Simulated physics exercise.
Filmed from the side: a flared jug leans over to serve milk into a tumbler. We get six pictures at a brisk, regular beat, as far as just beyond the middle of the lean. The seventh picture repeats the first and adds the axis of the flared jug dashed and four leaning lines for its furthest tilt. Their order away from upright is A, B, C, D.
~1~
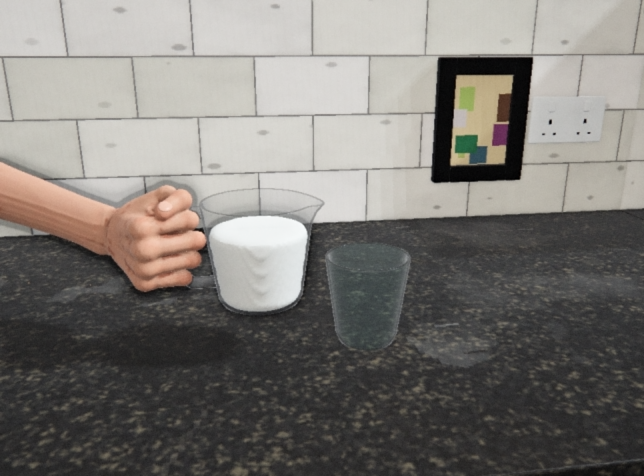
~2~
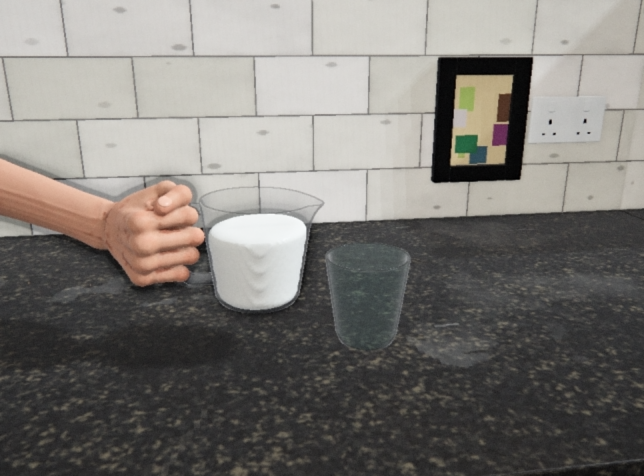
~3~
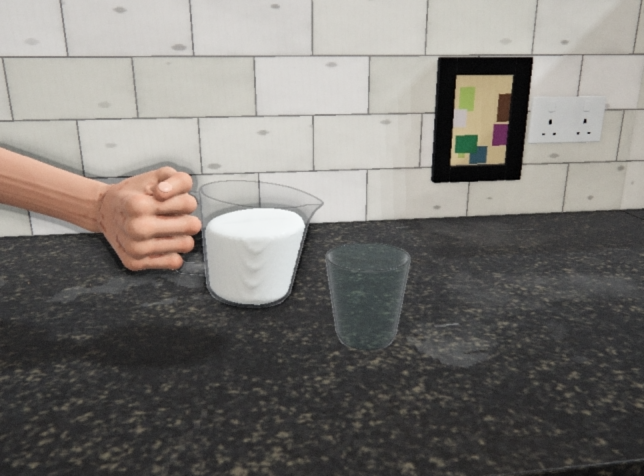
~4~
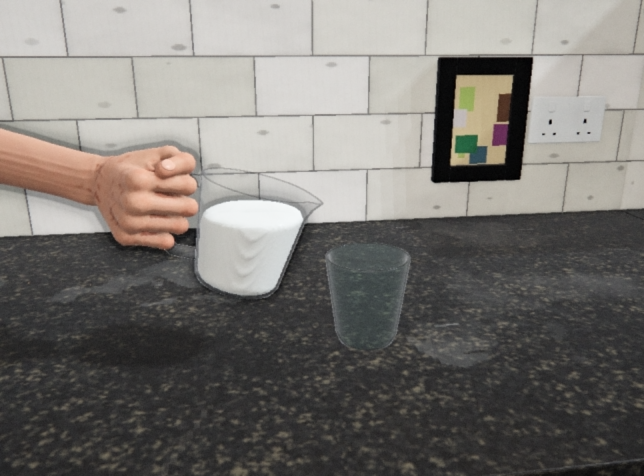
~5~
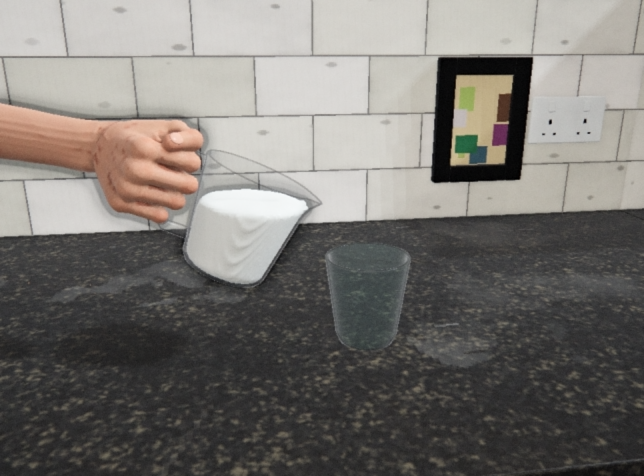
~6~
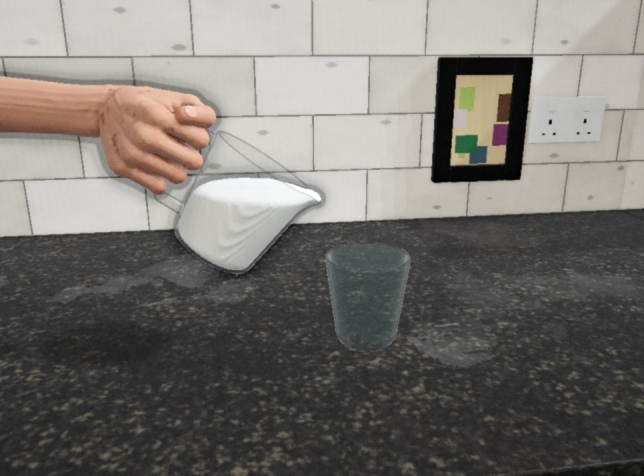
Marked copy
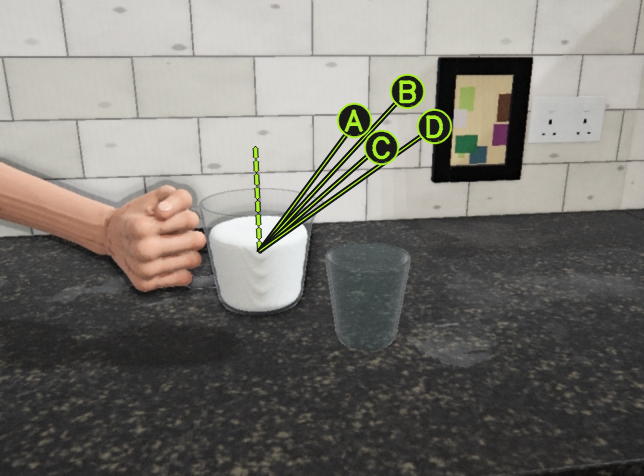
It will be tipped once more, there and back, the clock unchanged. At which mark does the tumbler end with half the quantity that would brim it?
The best mark is D.
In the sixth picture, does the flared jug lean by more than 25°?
Yes, it does.
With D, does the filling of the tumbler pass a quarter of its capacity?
Yes, it does.
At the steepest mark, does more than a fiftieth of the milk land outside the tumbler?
No, it does not.
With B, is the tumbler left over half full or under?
Under half.
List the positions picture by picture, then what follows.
Upright, lip at (322, 202); rim of the tumbler round (368, 255); nothing has left yet, in the first picture.
Upright, lip at (322, 202); nothing has left yet, in the second picture.
Tipped about 7°, lip at (322, 202); nothing has left yet, in the third picture.
Tipped about 15°, lip at (321, 202); nothing has left yet, in the fourth picture.
Tipped about 25°, lip at (320, 202); nothing has left yet, in the fifth picture.
Tipped about 35°, lip at (320, 201); nothing has left yet, in the sixth picture.
In lime, A at (345, 135); B at (395, 104); C at (366, 156); D at (420, 136).
With A, the tumbler ends with about 12 % of what it can hold.
With B, the tumbler ends with about 23 % of what it can hold.
With C, the tumbler ends with about 36 % of what it can hold.
With D, the tumbler ends with about 53 % of what it can hold.
